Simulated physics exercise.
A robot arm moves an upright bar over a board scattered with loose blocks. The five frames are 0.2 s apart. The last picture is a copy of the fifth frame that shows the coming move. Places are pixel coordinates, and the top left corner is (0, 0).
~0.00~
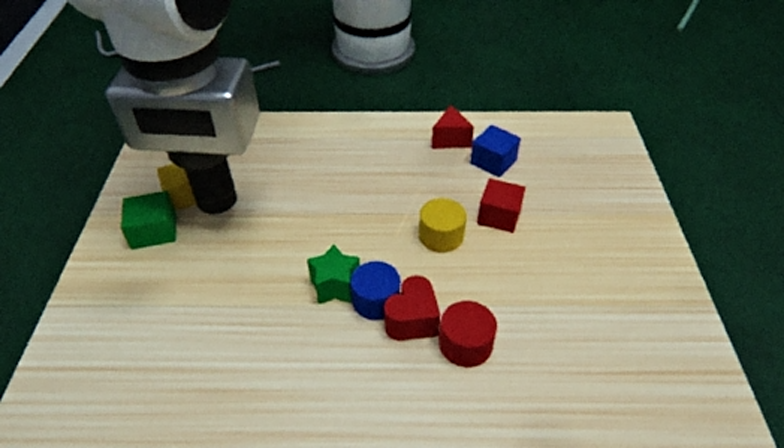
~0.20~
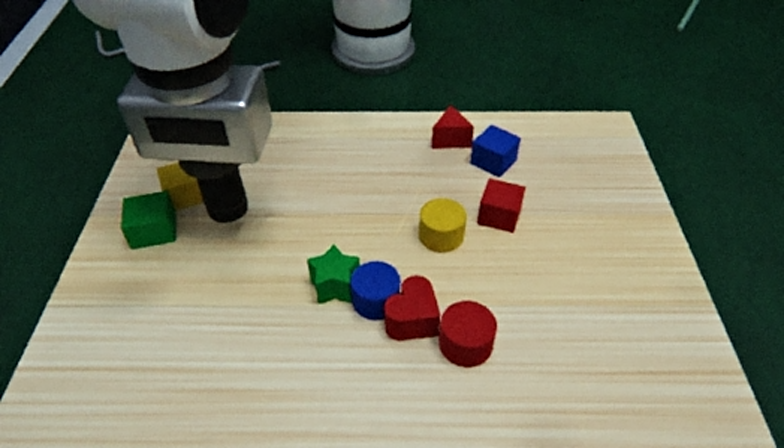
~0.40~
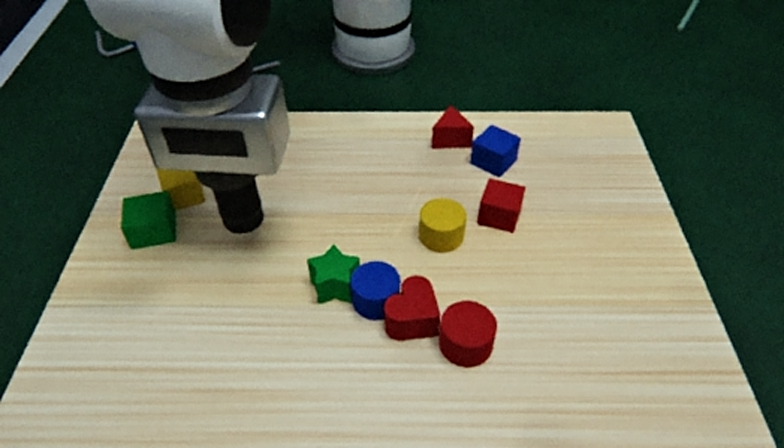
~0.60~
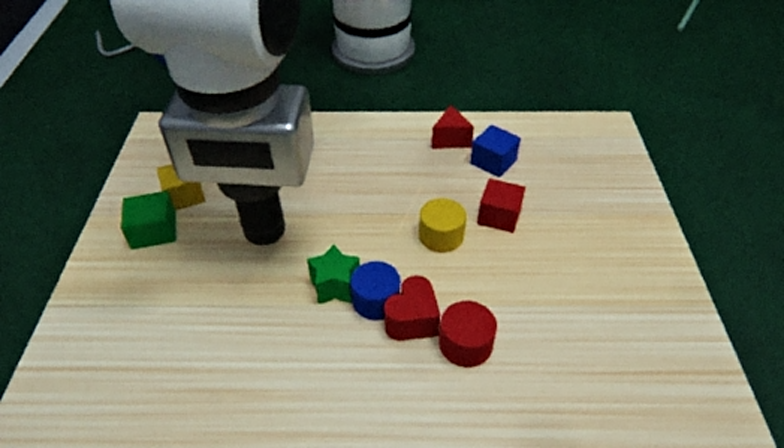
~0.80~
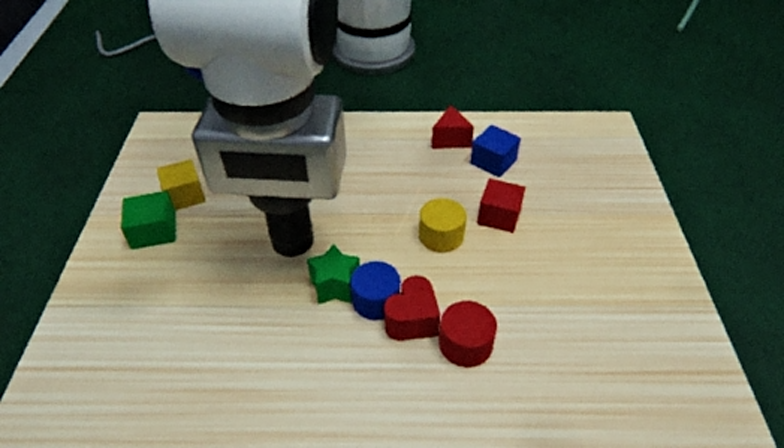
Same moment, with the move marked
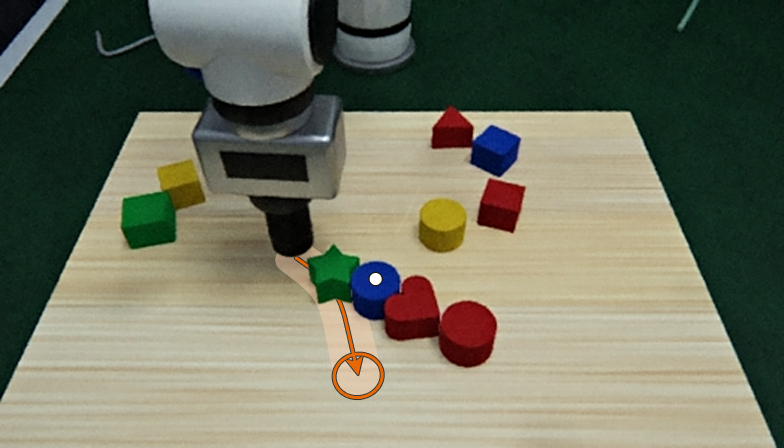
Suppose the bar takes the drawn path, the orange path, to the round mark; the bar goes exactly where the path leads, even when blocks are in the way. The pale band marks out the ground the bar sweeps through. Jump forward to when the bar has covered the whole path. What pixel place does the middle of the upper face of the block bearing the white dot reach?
I'd expect the centre of its top face to be at (448, 364).
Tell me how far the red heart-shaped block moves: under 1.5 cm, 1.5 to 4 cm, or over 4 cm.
Its displacement is above 4 cm.
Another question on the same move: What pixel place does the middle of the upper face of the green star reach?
I'd place it at (402, 380), taking the centre of its top.
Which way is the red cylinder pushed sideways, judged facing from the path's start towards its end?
Its sideways move is to the left.
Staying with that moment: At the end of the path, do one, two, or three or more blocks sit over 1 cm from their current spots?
I expect three or more blocks to move.
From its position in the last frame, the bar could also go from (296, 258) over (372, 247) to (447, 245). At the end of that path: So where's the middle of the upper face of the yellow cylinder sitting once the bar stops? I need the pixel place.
About (481, 203).
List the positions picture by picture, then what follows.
In the first frame, bar's lower end (218, 201); green star (333, 264); blue cylinder (376, 279); red heart-shaped block (414, 300); red cylinder (469, 323).
In the second frame, bar (229, 210); blocks still.
In the third frame, bar (244, 220); blocks still.
In the fourth frame, bar (265, 231); blocks still.
In the fifth frame, bar (293, 242); green star (333, 264); blue cylinder (376, 279); red heart-shaped block (414, 300); red cylinder (469, 323).
Drawn move, from (296, 258) over (330, 286) and (347, 327) to (358, 375); the dot is on the blue cylinder.
What follows on the original path. One third of the way, bar (328, 271); green star (353, 289); blue cylinder (397, 297); red heart-shaped block (436, 317); red cylinder (494, 332).
Two thirds of the way, bar (345, 312); green star (377, 332), turned 15° anticlockwise; blue cylinder (425, 333); red heart-shaped block (470, 349), turned 15° anticlockwise; red cylinder (522, 338).
At the end, bar (357, 361); green star (402, 380), turned 35° anticlockwise; blue cylinder (448, 364); red heart-shaped block (498, 366), turned 30° anticlockwise; red cylinder (537, 338).
